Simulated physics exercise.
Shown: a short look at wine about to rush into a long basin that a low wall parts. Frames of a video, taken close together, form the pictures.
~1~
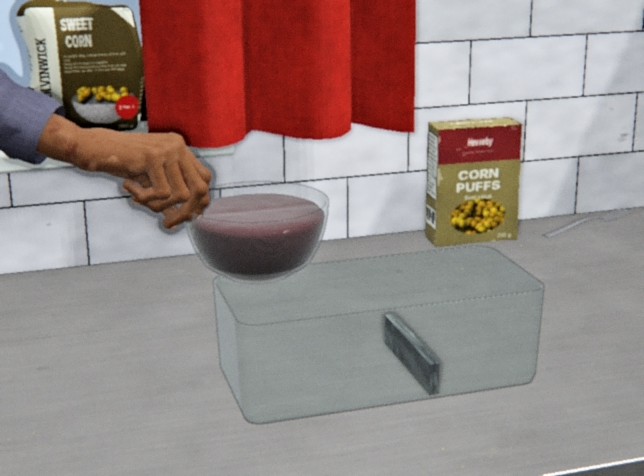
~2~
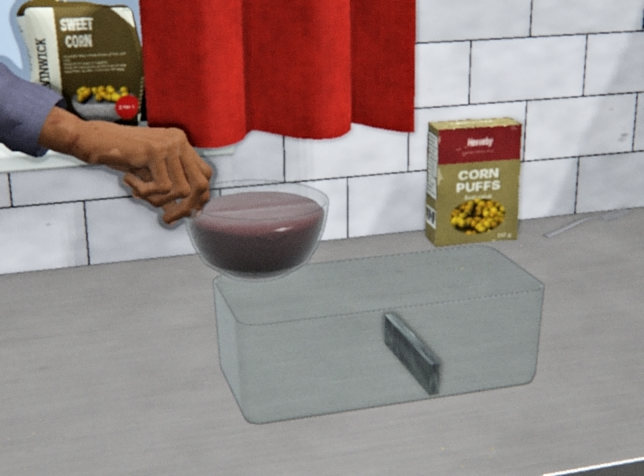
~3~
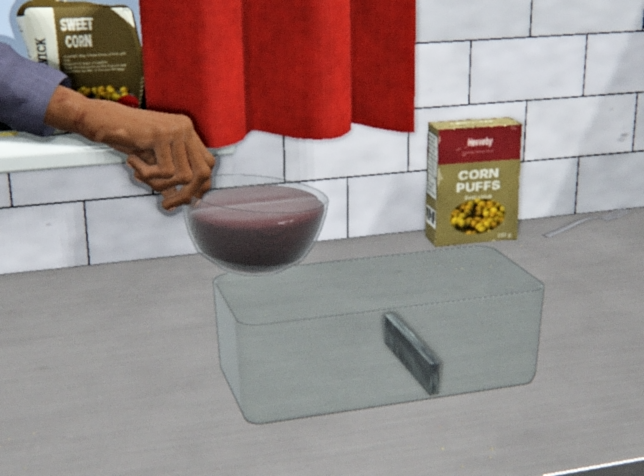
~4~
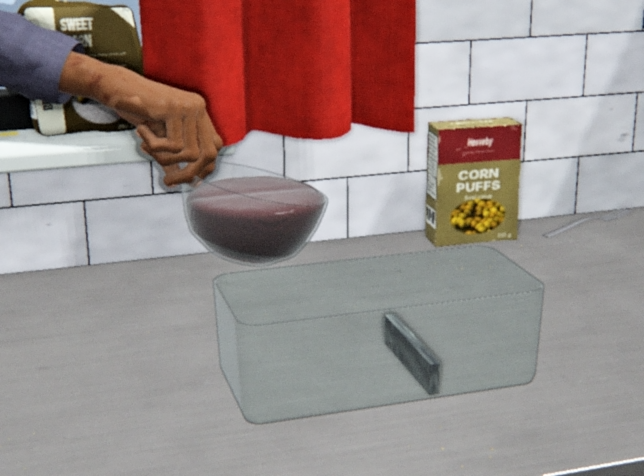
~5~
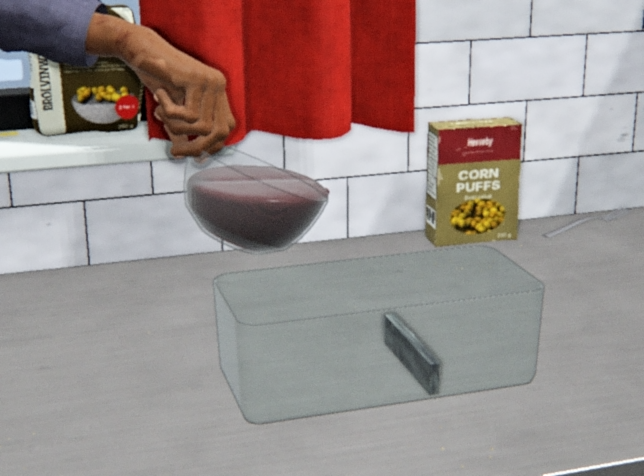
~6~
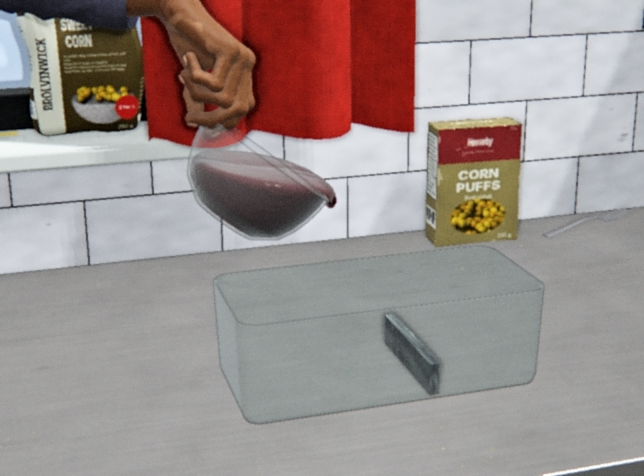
In this clip, a hand holds a clear bowl of dark red wine above a long see-through basin with a low dividing wall, then tilts it steadily rightward until wine reaches the rim and begins to slip over its edge.
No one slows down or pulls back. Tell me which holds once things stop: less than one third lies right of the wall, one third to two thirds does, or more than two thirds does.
The amount right of the wall is going to settle in the middle, one third to two thirds.
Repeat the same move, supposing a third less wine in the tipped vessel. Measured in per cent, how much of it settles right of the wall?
I'd reckon close to 55 %.
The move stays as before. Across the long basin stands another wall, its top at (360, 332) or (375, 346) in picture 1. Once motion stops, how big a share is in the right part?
Note - case one near 75 %, case two near 60 %.
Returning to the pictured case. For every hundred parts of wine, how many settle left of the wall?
About 40 per cent.
A moment on, the tilt is 106° and 28 per cent is still to pour, 12 is left of the wall and 1 right of it.
Next, the tilt is 108° and 0 per cent is still to pour, 15 is left of the wall and 77 right of it.
Then the tilt is 108° and 0 per cent is still to pour, 21 is left of the wall and 45 right of it.
Later the tilt is 108° and 1 per cent is still to pour, 36 is left of the wall and 56 right of it.
Finally, 40 per cent lies left of the wall, 53 right of it and 7 outside.
